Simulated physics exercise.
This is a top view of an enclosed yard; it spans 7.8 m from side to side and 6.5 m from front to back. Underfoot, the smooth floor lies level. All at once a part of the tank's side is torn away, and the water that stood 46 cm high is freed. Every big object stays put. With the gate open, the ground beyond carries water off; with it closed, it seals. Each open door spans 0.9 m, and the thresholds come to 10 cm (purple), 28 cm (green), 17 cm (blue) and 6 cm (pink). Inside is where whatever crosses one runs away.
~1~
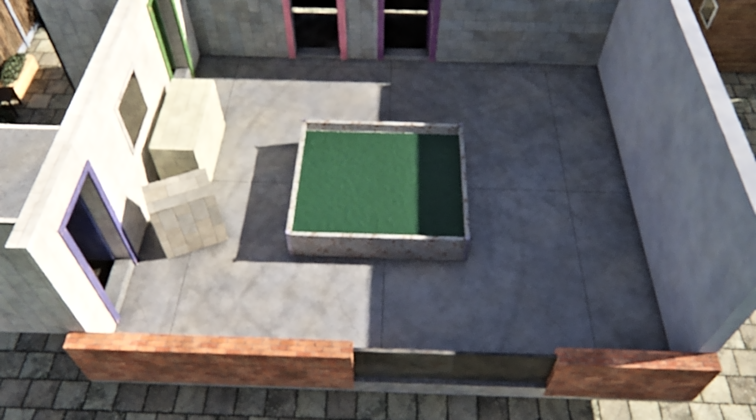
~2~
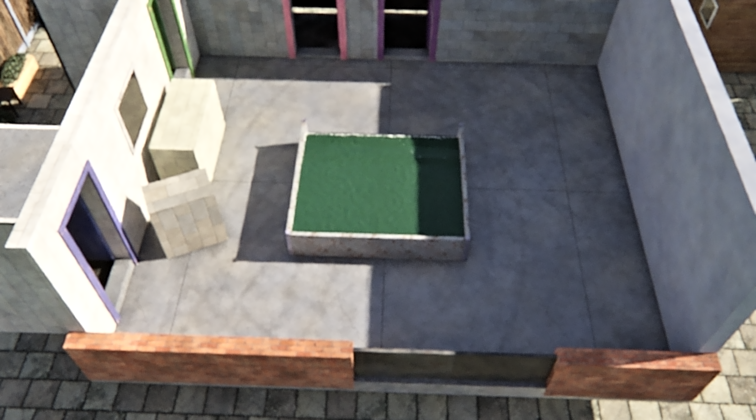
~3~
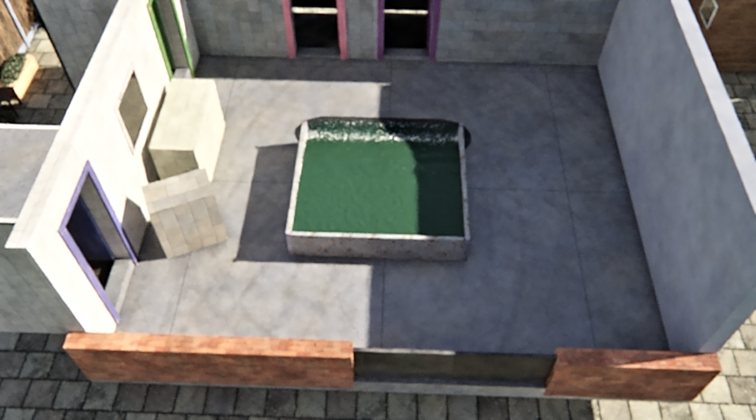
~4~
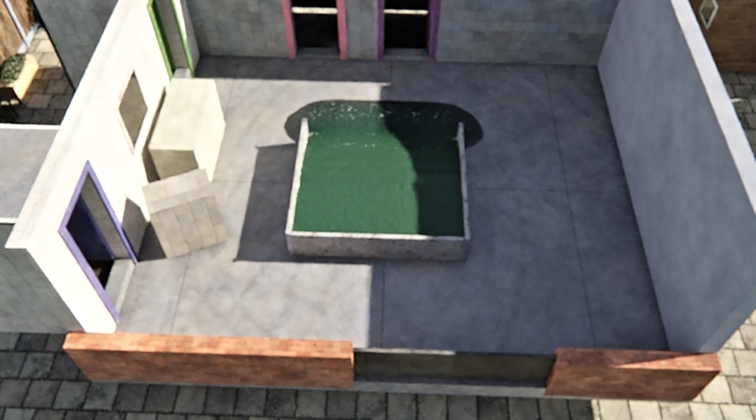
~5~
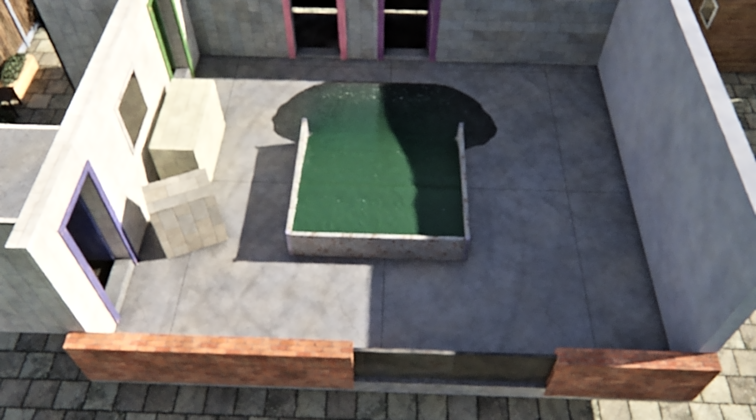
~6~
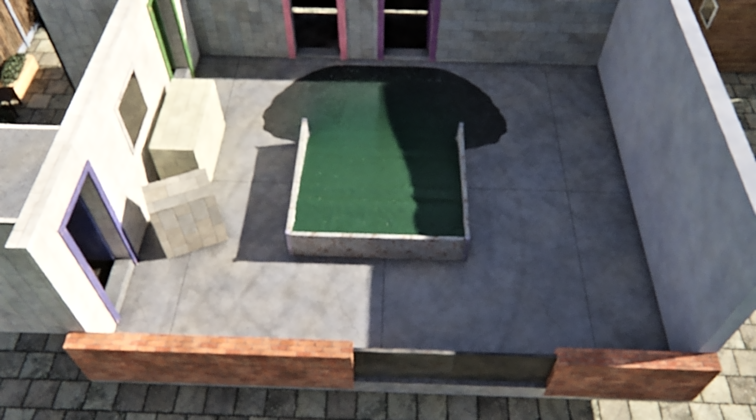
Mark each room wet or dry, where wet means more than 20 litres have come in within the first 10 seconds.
Purple door - wet, green door - dry, blue door - dry, pink door - wet.
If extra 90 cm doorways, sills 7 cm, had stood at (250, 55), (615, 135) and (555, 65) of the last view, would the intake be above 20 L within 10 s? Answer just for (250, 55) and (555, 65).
First door beyond the limit, second door beyond the limit.
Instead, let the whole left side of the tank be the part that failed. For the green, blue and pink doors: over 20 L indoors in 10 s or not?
Door green stays within, door blue stays within, door pink goes beyond.
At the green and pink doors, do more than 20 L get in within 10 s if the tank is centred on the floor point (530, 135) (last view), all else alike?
For the green door, the amount is acceptable; for the pink door, the amount is acceptable.
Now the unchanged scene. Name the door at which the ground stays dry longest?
I'd say the blue one.
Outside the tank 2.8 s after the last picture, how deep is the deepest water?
Up to near 26 cm.
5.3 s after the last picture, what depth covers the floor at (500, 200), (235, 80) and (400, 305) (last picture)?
Reading - approx. 1 / 13 / 0 cm.
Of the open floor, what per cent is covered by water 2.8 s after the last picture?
35 %.
Then, 0.7 s after the last picture water covers 25 % of the floor and is deepest (29 cm) near (391, 60); purple door 16 cm at the sill, 38 L in, green door not reached, blue door not reached, pink door 9 cm at the sill, 14 L in.
Then, 1.5 s after the last picture water covers 30 % of the floor and is deepest (30 cm) near (373, 59); purple door 29 cm at the sill, 133 L in, green door not reached, blue door not reached, pink door 21 cm at the sill, 74 L in.
Then, 2.8 s after the last picture water covers 35 % of the floor and is deepest (26 cm) near (200, 55); purple door 21 cm at the sill, 259 L in, green door 13 cm at the sill, 0 L in, blue door not reached, pink door 17 cm at the sill, 172 L in.
Then, 5.3 s after the last picture water covers 60 % of the floor and is deepest (18 cm) near (189, 92); purple door 9 cm at the sill, 303 L in, green door 16 cm at the sill, 0 L in, blue door 2 cm at the sill, 0 L in, pink door 9 cm at the sill, 231 L in.
Then, 9.3 s after the last picture water covers 90 % of the floor and is deepest (8 cm) near (630, 374); purple door 5 cm at the sill, 304 L in, green door 7 cm at the sill, 0 L in, blue door 2 cm at the sill, 0 L in, pink door 6 cm at the sill, 244 L in.
